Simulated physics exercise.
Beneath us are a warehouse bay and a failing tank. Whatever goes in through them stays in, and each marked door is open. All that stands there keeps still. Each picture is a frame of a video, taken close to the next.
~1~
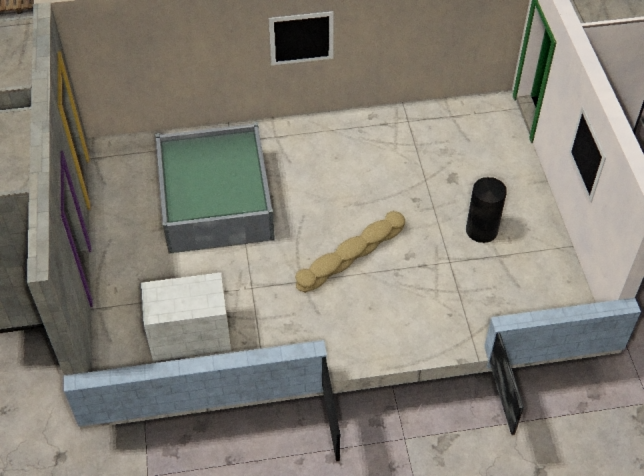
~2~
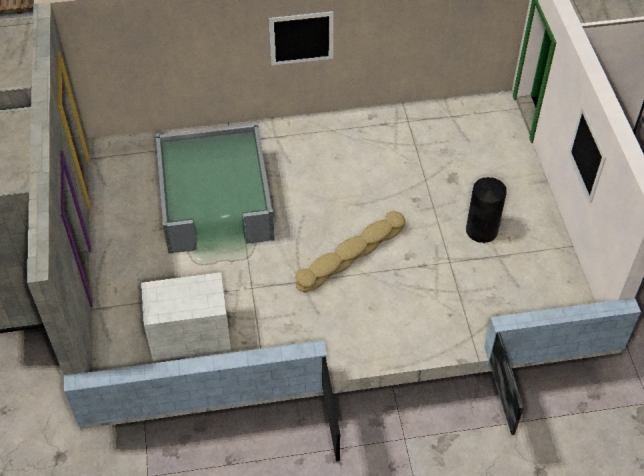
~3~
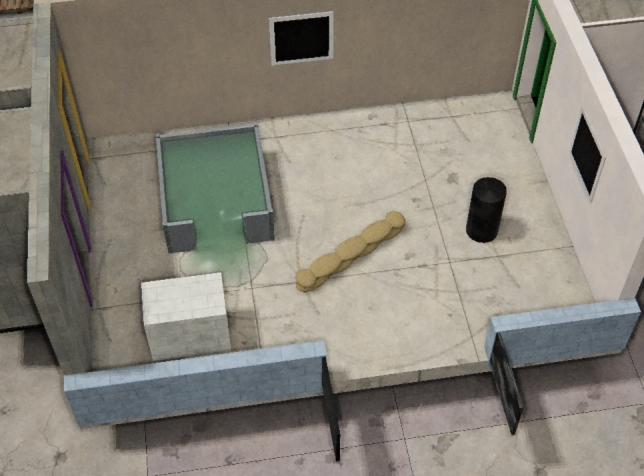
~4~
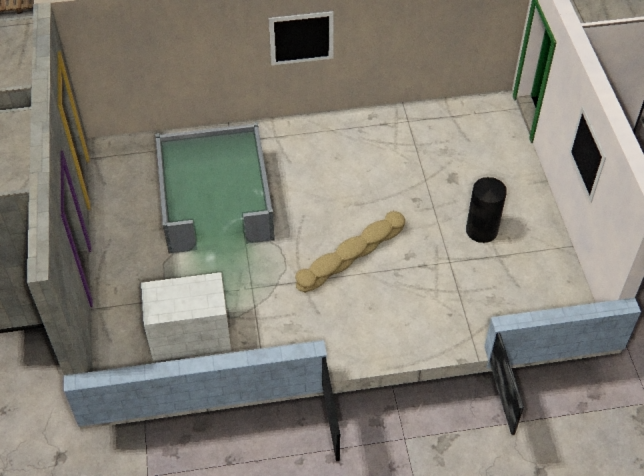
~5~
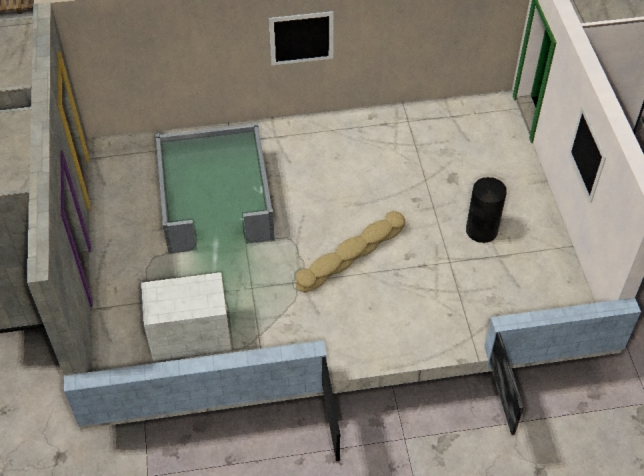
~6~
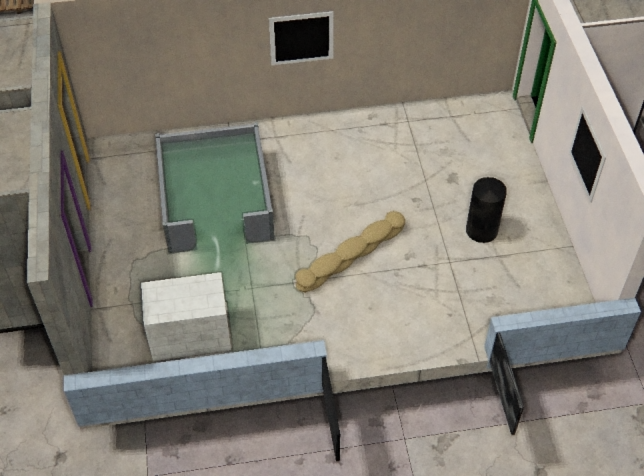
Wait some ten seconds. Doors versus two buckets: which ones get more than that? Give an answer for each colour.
Result: The purple door is going to be over the line. The yellow door is going to be at or under the line. The green door is going to be at or under the line.
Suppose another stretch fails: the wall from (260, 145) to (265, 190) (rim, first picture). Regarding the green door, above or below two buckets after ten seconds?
The green one tops the limit.
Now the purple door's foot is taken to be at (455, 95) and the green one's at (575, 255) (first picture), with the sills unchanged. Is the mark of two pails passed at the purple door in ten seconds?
Result: Purple one remains below.
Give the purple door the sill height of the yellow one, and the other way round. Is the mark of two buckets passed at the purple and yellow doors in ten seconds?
Log - purple: Stays in check; yellow: Stays in check.
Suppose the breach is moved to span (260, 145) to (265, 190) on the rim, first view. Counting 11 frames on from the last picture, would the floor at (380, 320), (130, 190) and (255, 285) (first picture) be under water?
Going through them, the first would be still bare, the next still bare and the last still bare.
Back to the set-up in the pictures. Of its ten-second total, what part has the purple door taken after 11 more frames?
Close to 15 %.
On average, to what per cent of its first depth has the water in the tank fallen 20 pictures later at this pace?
40 percent or thereabouts.
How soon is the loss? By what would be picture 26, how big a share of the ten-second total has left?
It should be close to 45 percent by then.
A moment on, water covers 15 % of the floor; the purple door not reached, the yellow door not reached, the green door not reached.
Next, water covers 25 % of the floor; the purple door under two buckets in, the yellow door not reached, the green door not reached.
Then, water covers 40 % of the floor; the purple door over two buckets in, the yellow door wet at the sill, nothing in, the green door not reached.
Later, water covers 50 % of the floor; the purple door over two buckets in, the yellow door wet at the sill, nothing in, the green door not reached.
In the end, water covers 80 % of the floor; the purple door over two buckets in, the yellow door wet at the sill, nothing in, the green door wet at the sill, nothing in.
